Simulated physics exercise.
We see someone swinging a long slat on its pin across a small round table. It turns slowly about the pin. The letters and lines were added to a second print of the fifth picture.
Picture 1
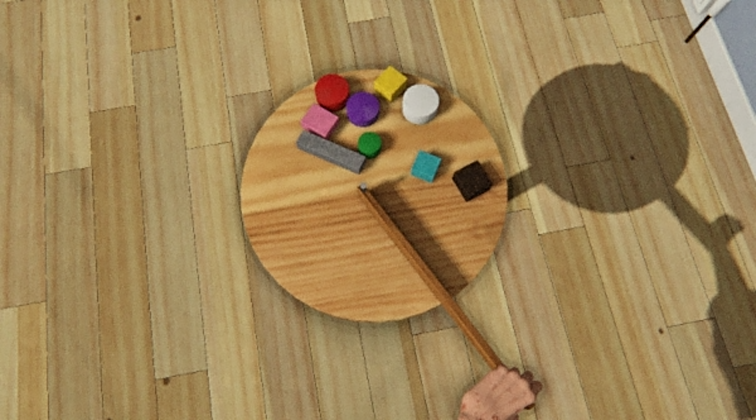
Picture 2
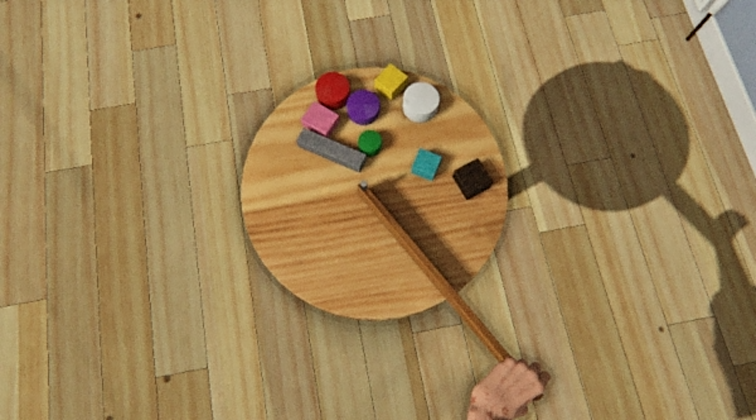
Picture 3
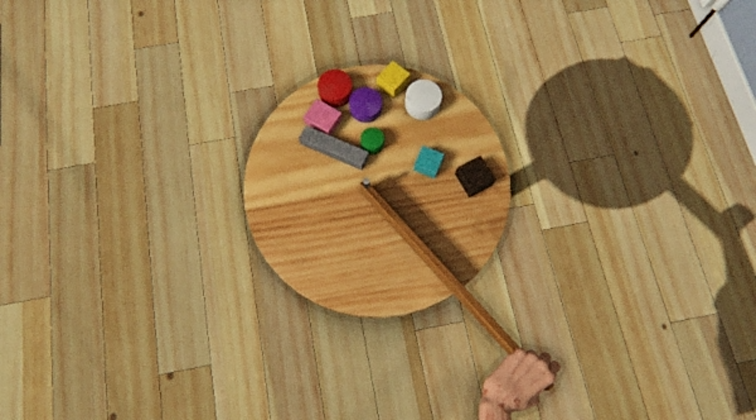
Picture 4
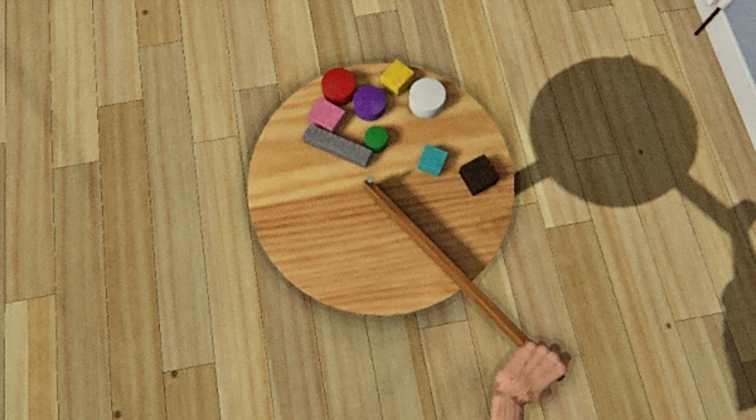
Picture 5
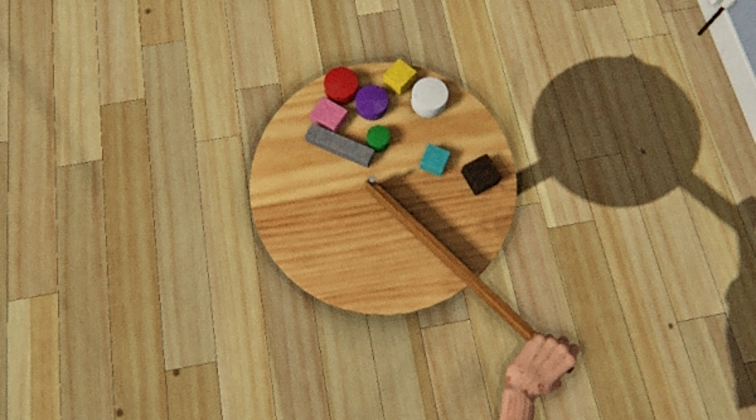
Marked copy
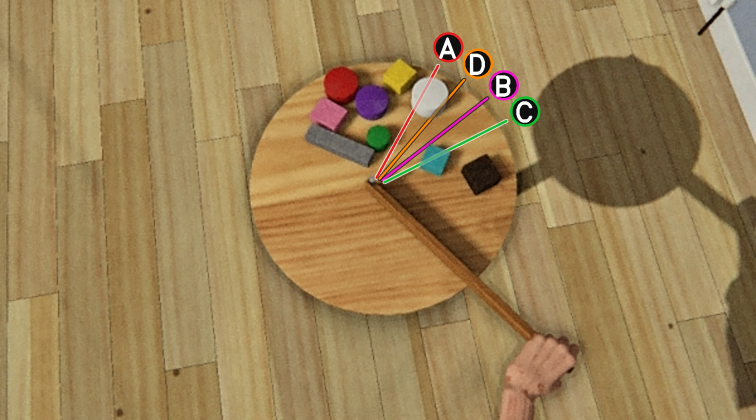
A hand slowly swung a long wooden slat a little to the right across a small round table, its inner end staying near the middle, while the colourful blocks and discs stayed in place.
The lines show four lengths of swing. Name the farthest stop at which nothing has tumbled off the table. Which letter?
It can go as far as D.
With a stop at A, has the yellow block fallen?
By then, yes.
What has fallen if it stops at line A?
It is the yellow block.
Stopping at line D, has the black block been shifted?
By then, yes.
On the marked copy, A at (408, 120); B at (436, 139); C at (447, 151); D at (423, 128).
With D. Early on, arm (457, 197); yellow block (400, 78); red tin (342, 86).
Further on, arm (449, 150); black block (469, 129); turquoise block (427, 145).
At the end, arm (424, 123); yellow block (381, 63); white tin (405, 77); nothing has fallen.
As for the rest, A drops the yellow block; B is safe but short; C is safe but short.
